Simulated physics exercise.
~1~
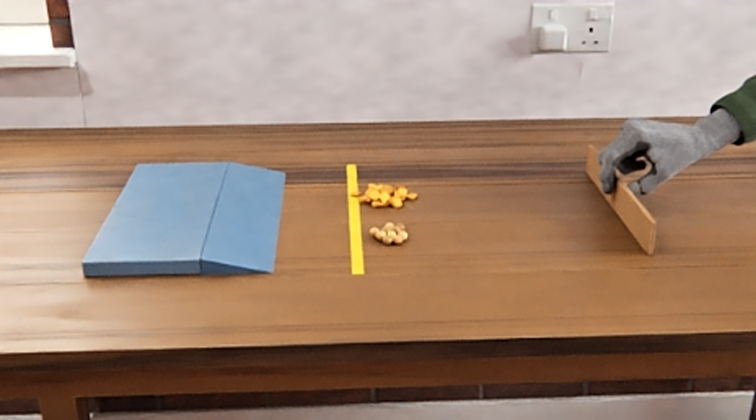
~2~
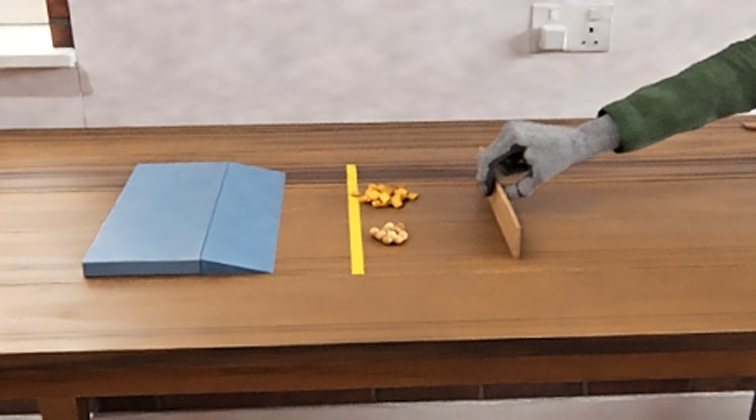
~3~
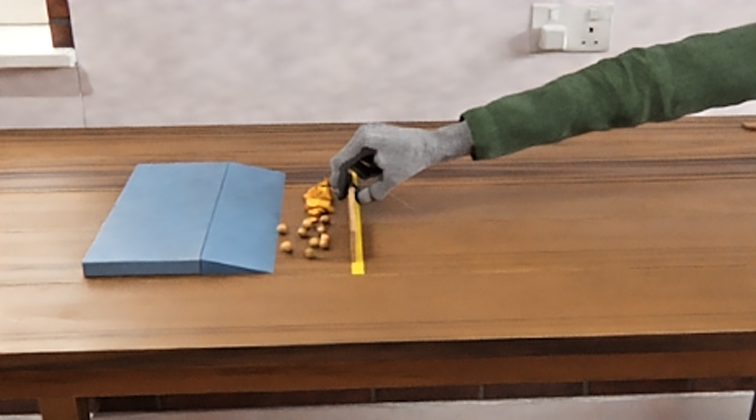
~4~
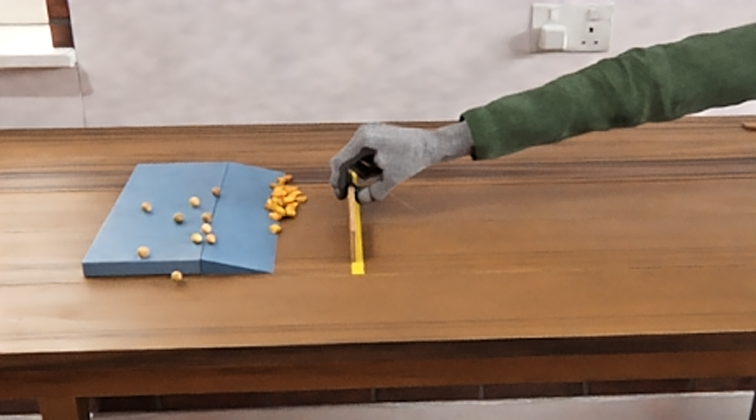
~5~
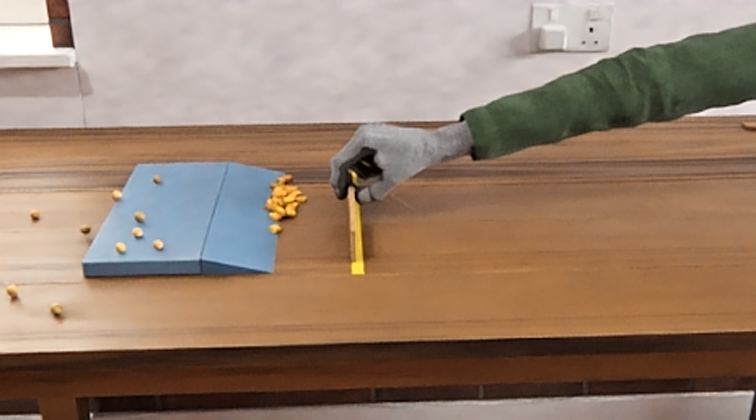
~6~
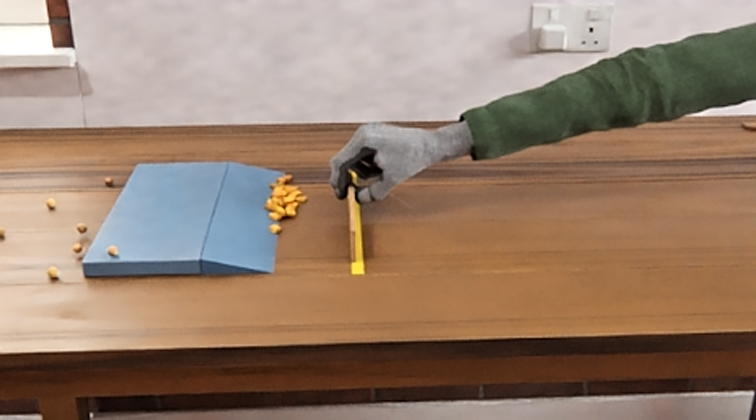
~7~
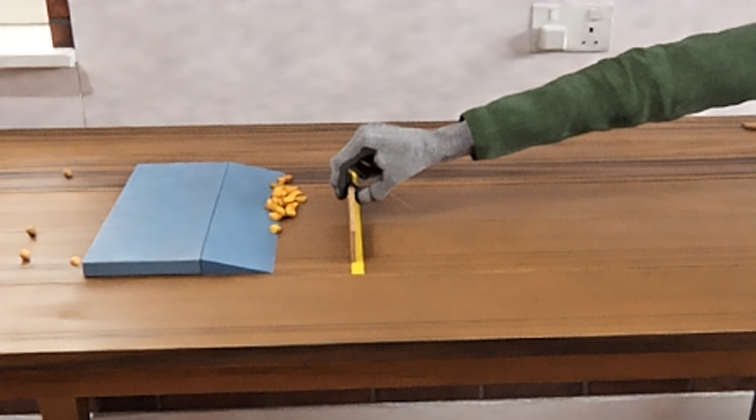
Gloved hand pushing two small piles leftward with a card, stopping at yellow tape; round pieces roll over the blue ramp, orange ones stay at its foot.
